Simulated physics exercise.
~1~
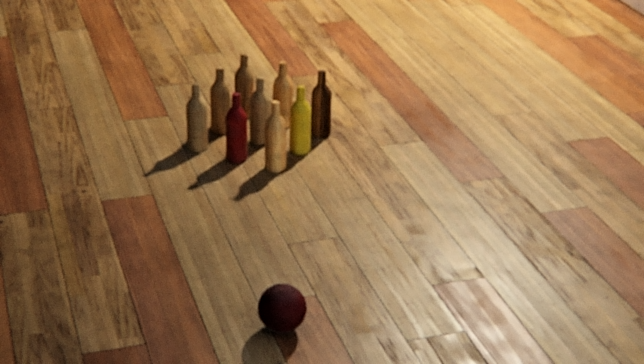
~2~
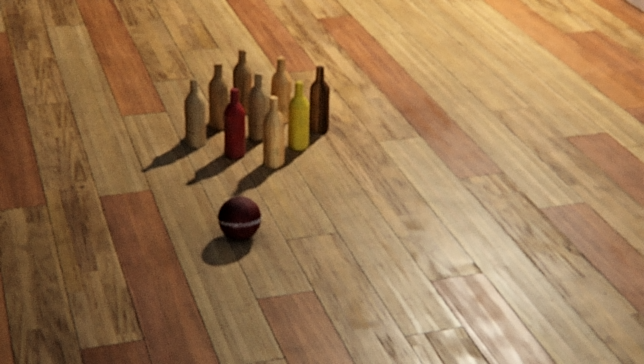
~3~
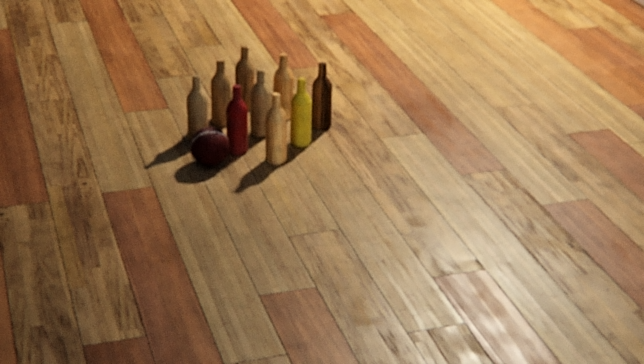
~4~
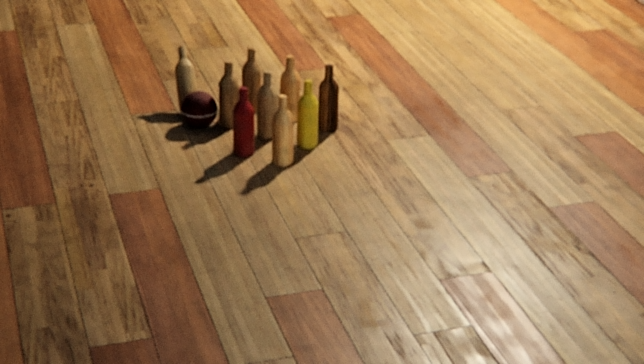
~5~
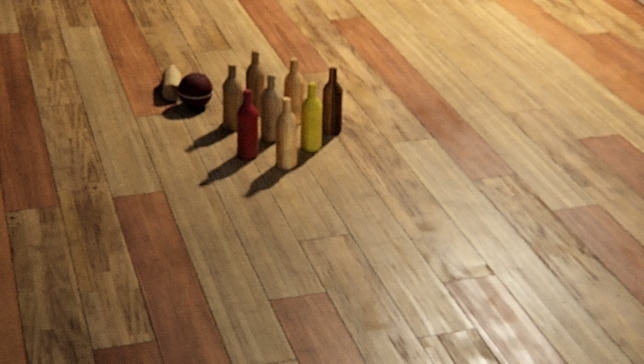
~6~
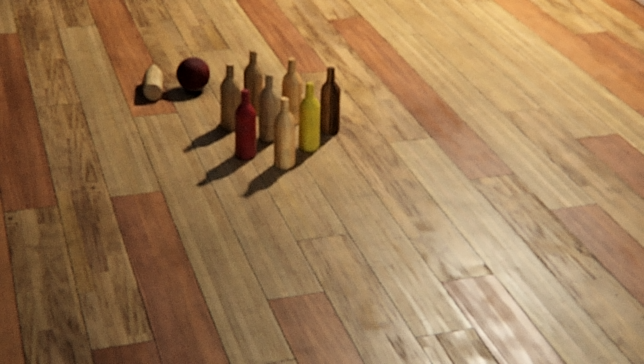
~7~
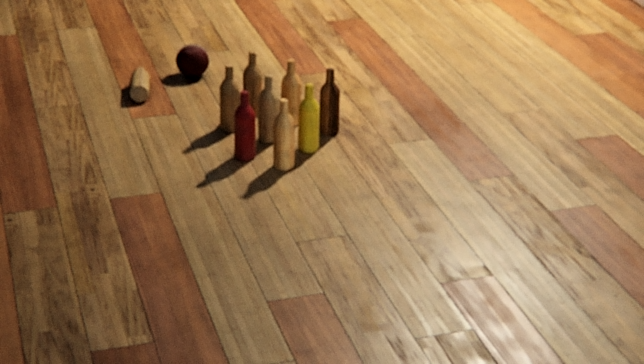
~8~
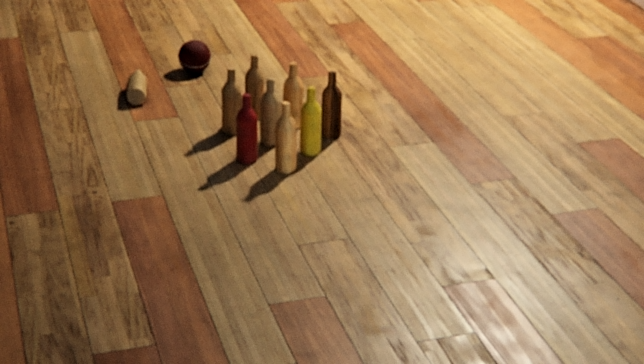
A wide floor of pale and reddish wooden planks is seen from above at an angle, in a view that sways slightly. On it stands a tight cluster of bottle-shaped skittles, mostly plain wood, with a red one at the front left, a yellow one to the right and a dark brown one at the right edge. A dark maroon ball rolls up from below, drifting left toward the group. It strikes the leftmost pale skittle, which topples and rolls a little to the left. The ball rolls slowly onward behind the group, while the others, red and yellow included, stay standing.
